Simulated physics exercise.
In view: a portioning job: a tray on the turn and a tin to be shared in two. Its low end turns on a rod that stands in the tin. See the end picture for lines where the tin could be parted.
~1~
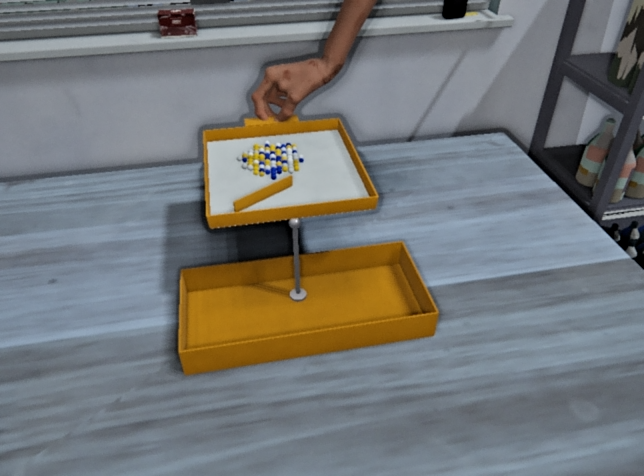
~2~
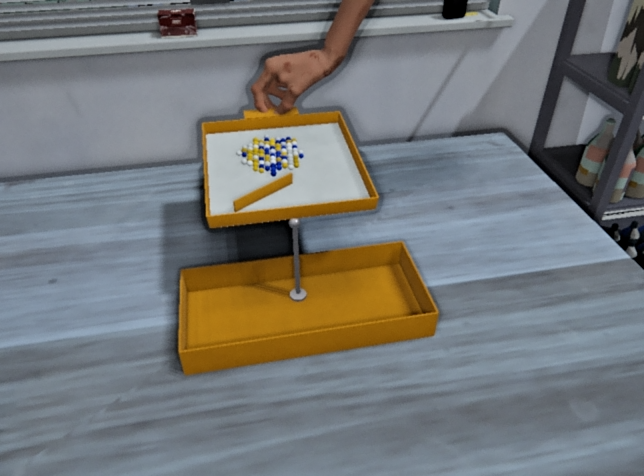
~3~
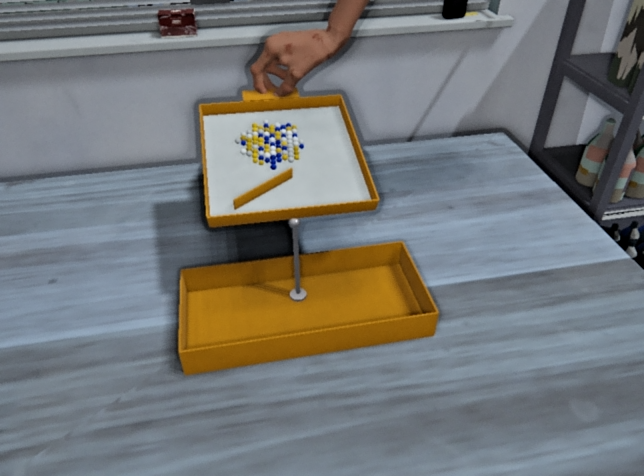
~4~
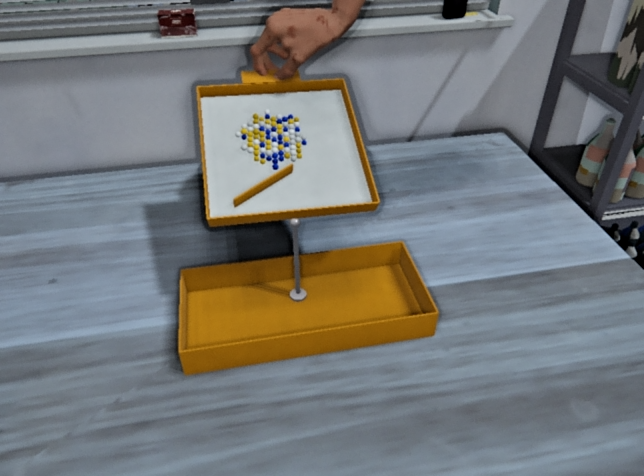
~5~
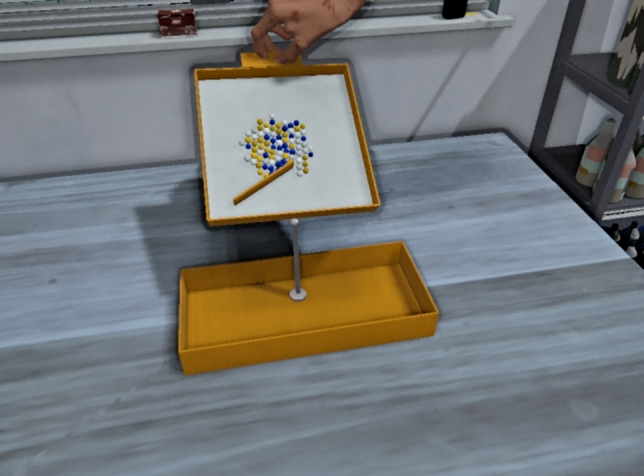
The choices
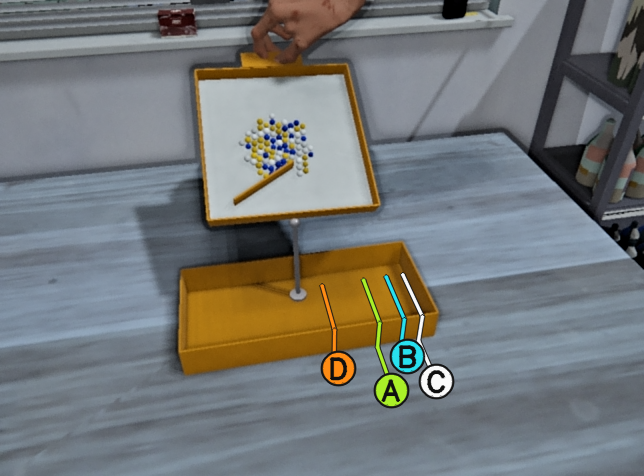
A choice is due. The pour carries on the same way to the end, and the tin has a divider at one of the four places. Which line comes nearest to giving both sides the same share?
It is D.
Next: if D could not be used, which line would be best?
A.
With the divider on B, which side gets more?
The left side.
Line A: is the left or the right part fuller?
More lands on the left.
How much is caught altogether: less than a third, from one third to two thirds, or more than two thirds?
About that: More than two thirds.
On the marked copy, line A crosses the front rim at (379, 322); line B crosses the front rim at (404, 318); line C crosses the front rim at (421, 315); line D crosses the front rim at (334, 328).
With A, of what is caught, the larger part on the left of the divider, roughly a quarter on the right.
With B, of what is caught, every piece on the left of the divider, not one piece on the right.
With C, of what is caught, every piece on the left of the divider, not one piece on the right.
With D, of what is caught, roughly two thirds on the left of the divider, roughly a third on the right.
